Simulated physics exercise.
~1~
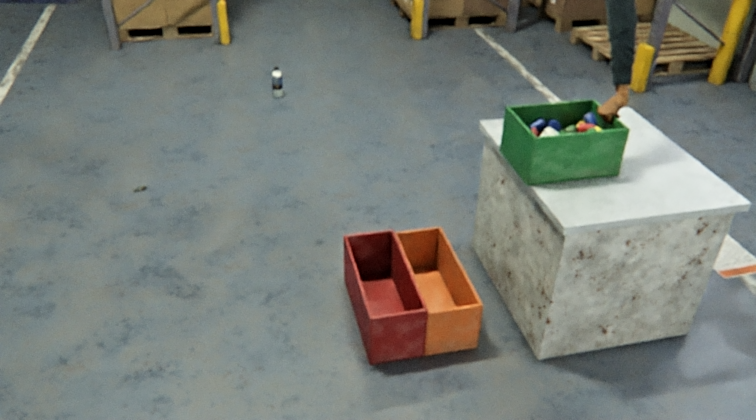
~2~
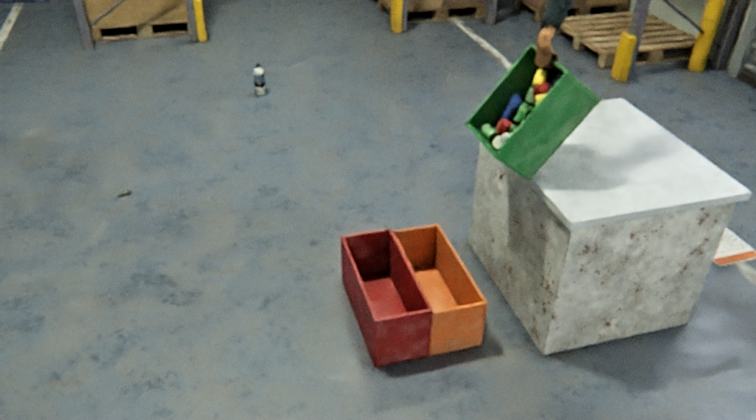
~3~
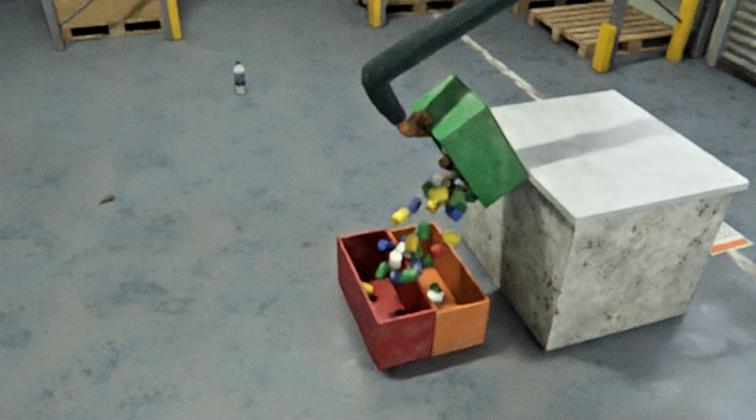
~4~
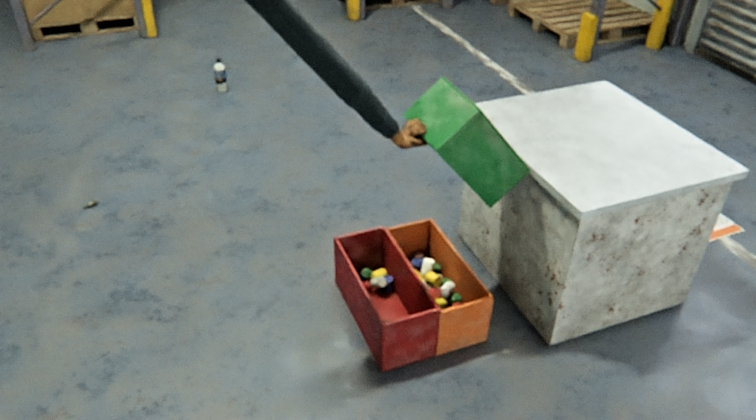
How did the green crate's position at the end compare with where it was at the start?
At the start the green crate sat upright on top of the bench, but by the end it was further left, tipped well over at the bench's edge with the hand still on it.
A green crate of small colourful pieces was lifted by a hand and tipped leftward off a pale bench, spilling its load into the red and orange boxes below, and it ended steeply tilted with more pieces in the orange one.
